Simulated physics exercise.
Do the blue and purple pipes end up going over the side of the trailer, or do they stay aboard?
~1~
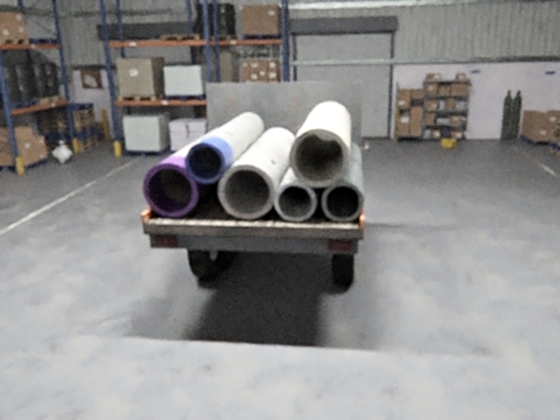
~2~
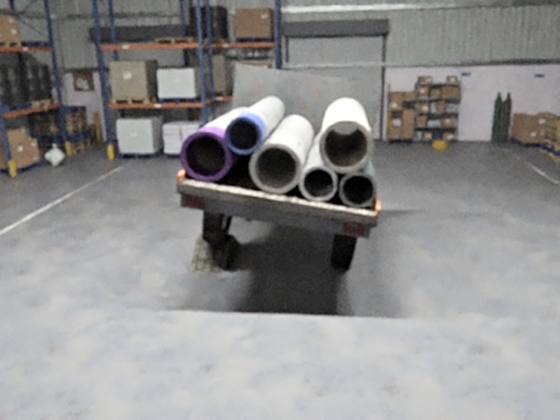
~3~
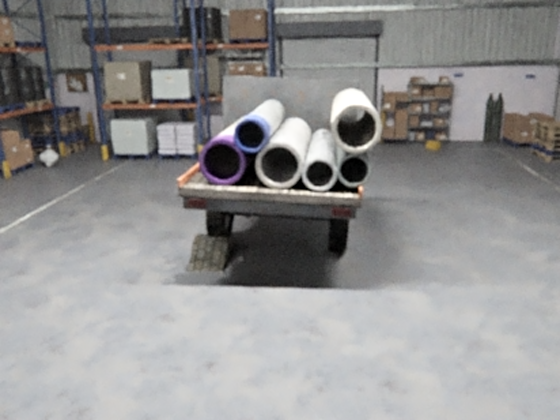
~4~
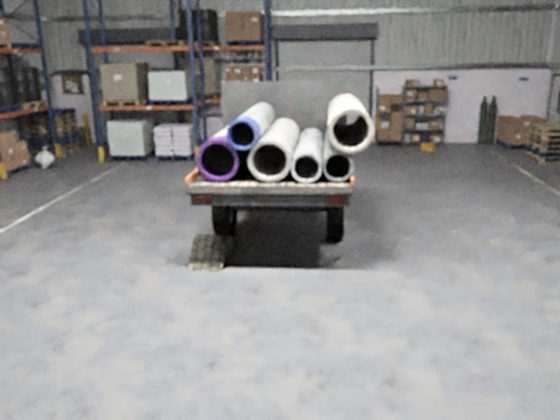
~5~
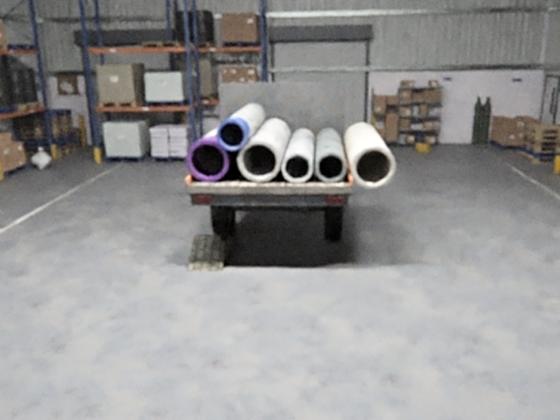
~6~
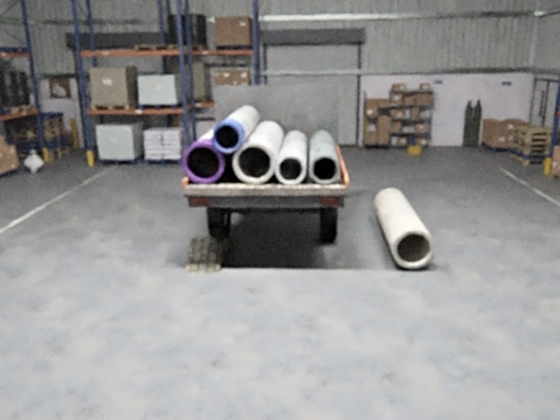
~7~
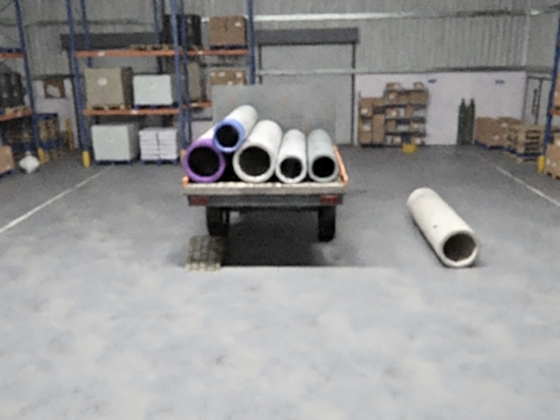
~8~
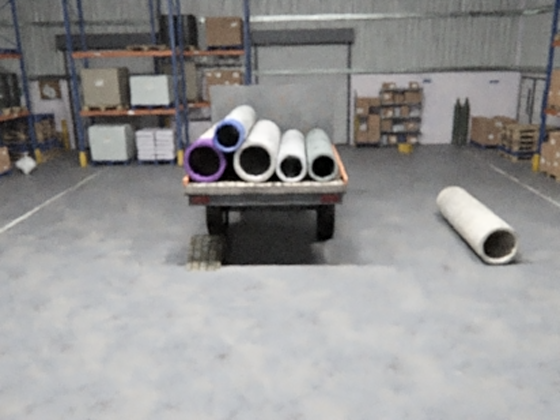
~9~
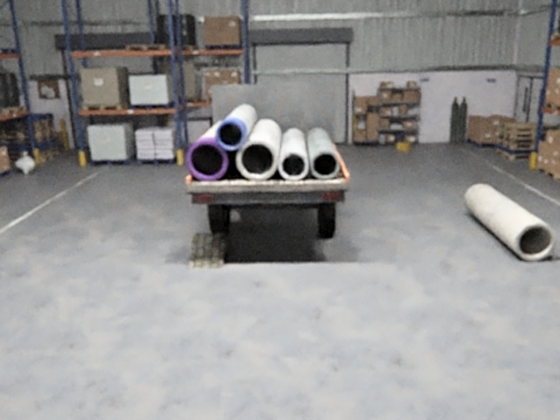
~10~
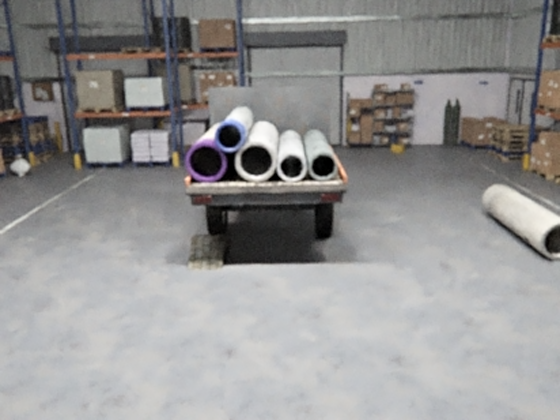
Both stay aboard. The purple pipe remains on the deck at the left, and the blue one is still resting up on the pipes beneath it.
